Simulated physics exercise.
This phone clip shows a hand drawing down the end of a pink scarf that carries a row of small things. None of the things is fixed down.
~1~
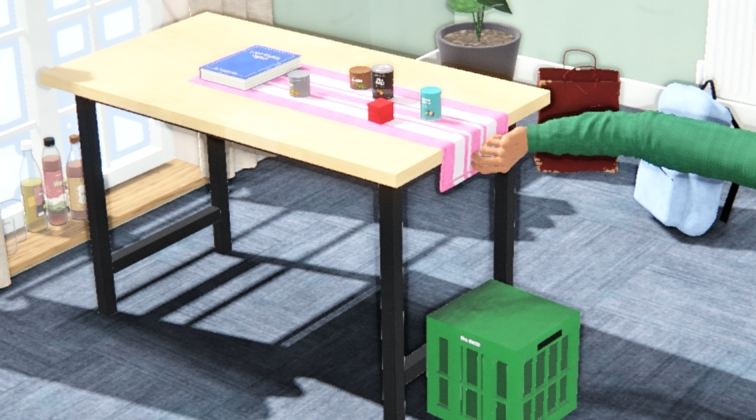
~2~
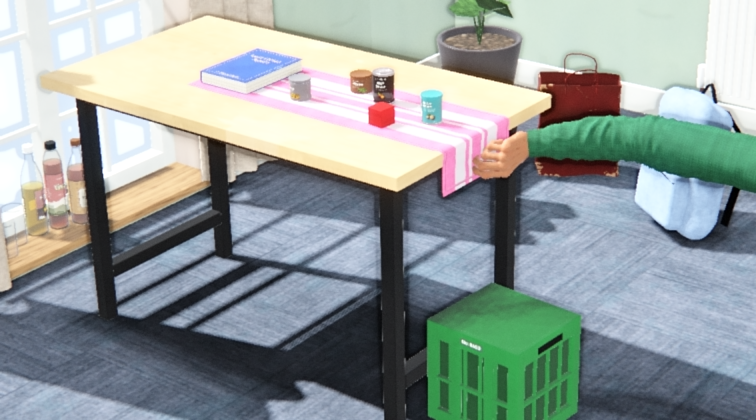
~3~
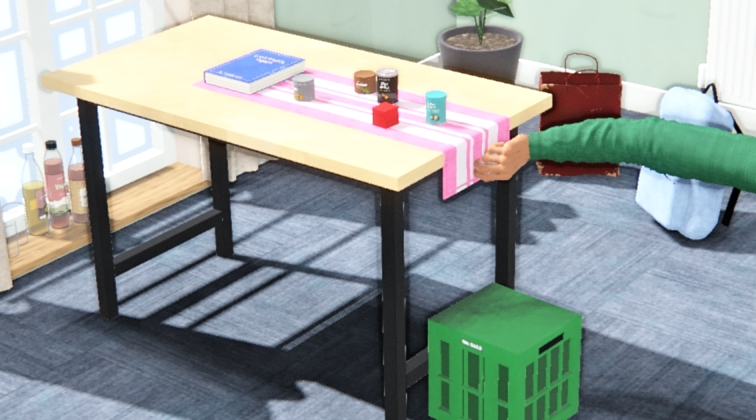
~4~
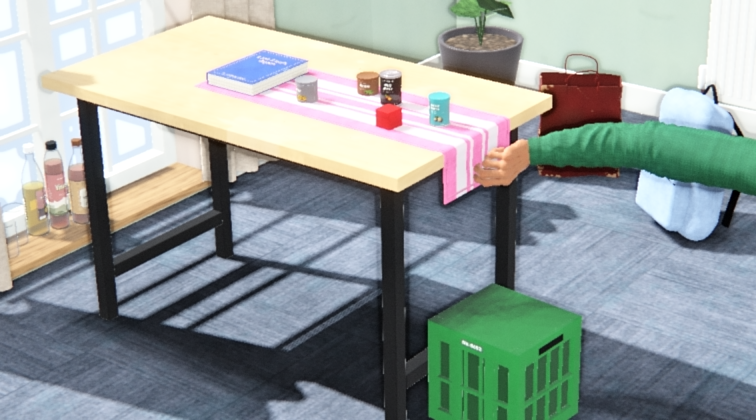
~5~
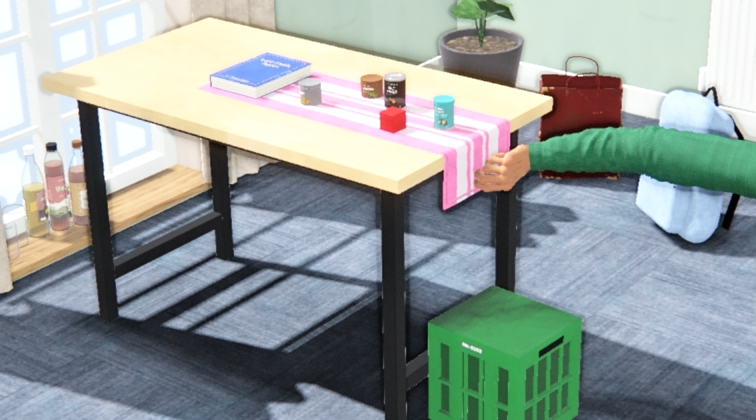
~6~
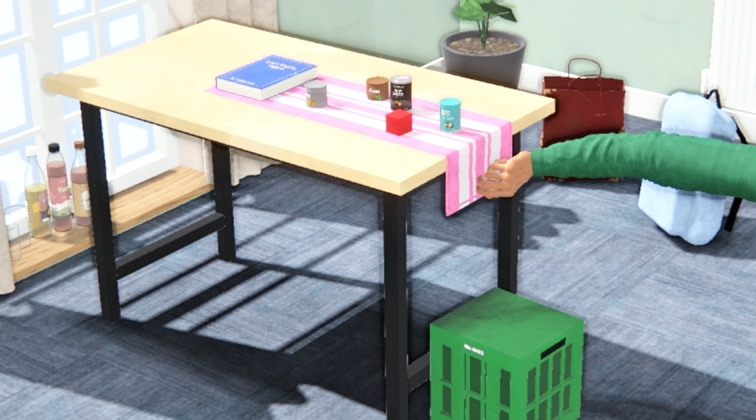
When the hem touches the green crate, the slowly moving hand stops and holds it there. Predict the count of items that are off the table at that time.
Predicted count: Three.
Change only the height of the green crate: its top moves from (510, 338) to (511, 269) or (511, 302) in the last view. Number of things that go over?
It comes to 1 and 2 over the edge.
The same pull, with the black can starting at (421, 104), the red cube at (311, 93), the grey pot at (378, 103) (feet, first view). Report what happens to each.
The black can topples down, the red cube stays put, and the grey pot topples down.
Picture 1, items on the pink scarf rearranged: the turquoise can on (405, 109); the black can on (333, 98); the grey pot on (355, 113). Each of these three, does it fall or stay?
Looking at each one, the turquoise can drops away, the black can remains in position and the grey pot drops away.
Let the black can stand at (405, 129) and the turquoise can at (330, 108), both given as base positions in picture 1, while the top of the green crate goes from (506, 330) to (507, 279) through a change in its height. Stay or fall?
Result: Black can gone, turquoise can still there.
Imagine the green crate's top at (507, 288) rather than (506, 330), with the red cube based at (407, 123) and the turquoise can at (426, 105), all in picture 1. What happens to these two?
The red cube is lost, the turquoise can is lost.
Early on, hem near (480, 224); all still up.
Midway, hem near (481, 253); turquoise can gone.
Near the end, hem near (482, 296); turquoise can, red cube and black can gone.
Finally, hem on the crate; turquoise can, red cube and black can gone. The table loses three.
